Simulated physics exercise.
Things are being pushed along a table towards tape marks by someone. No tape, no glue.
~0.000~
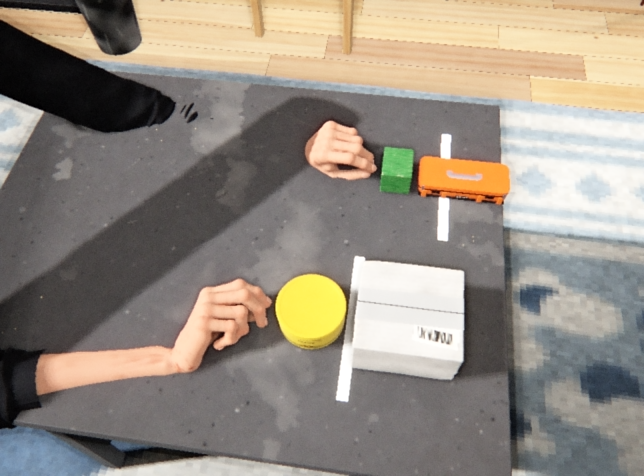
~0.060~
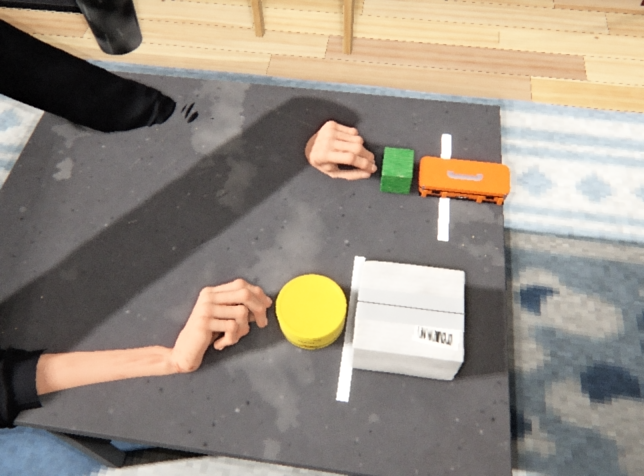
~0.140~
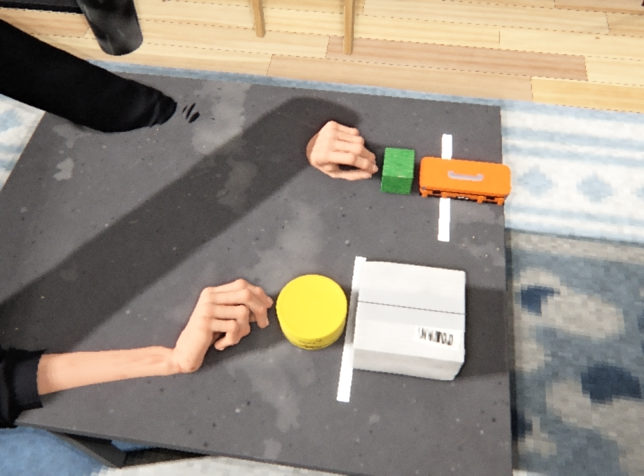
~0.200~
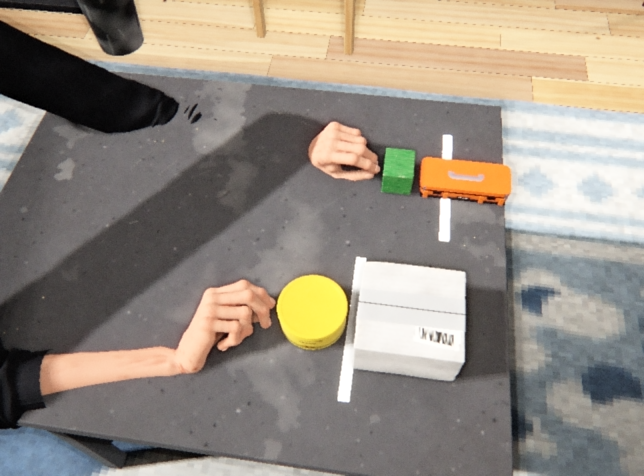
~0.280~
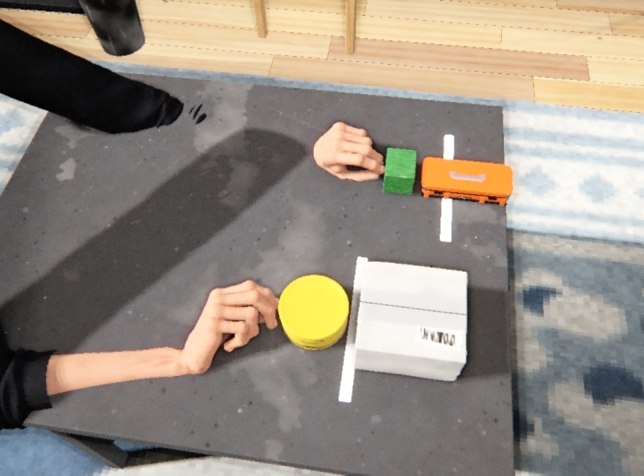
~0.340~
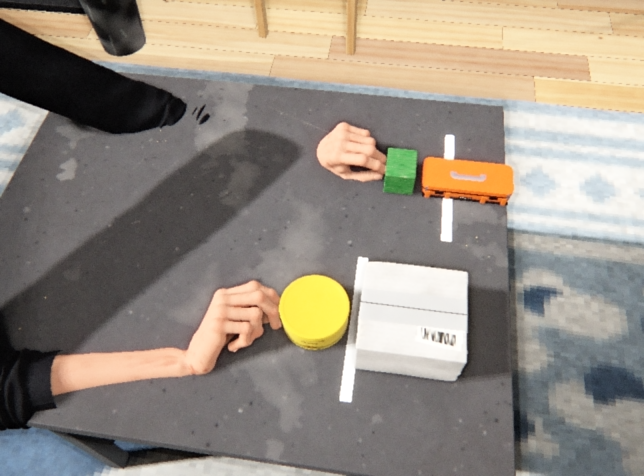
The clip opens on a dark table where one hand rests behind a green block and an orange case, and another behind a yellow tub and a white box, near white tape strips. Both hands then creep slightly right, closing in on the block and tub, while the objects barely shift.
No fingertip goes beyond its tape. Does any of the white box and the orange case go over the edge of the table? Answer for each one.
White box - stays on, orange case - goes over.
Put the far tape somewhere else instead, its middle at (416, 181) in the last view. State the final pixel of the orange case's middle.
It'd end up somewhere close to (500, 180).
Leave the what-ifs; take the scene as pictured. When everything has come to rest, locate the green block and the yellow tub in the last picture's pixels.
(470, 179) and (395, 323).
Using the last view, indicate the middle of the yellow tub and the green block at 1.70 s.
Middles at about (394, 323) and (469, 178).
By 1.70 s, white box shifted about its own width near (482, 329); orange case on its side near (519, 208).
By 2.00 s, white box shifted about its own width near (484, 329); orange case fallen near (461, 342).
When it is over (2.3 s), the white box stays on the table, near (484, 329); the orange case goes over the edge.
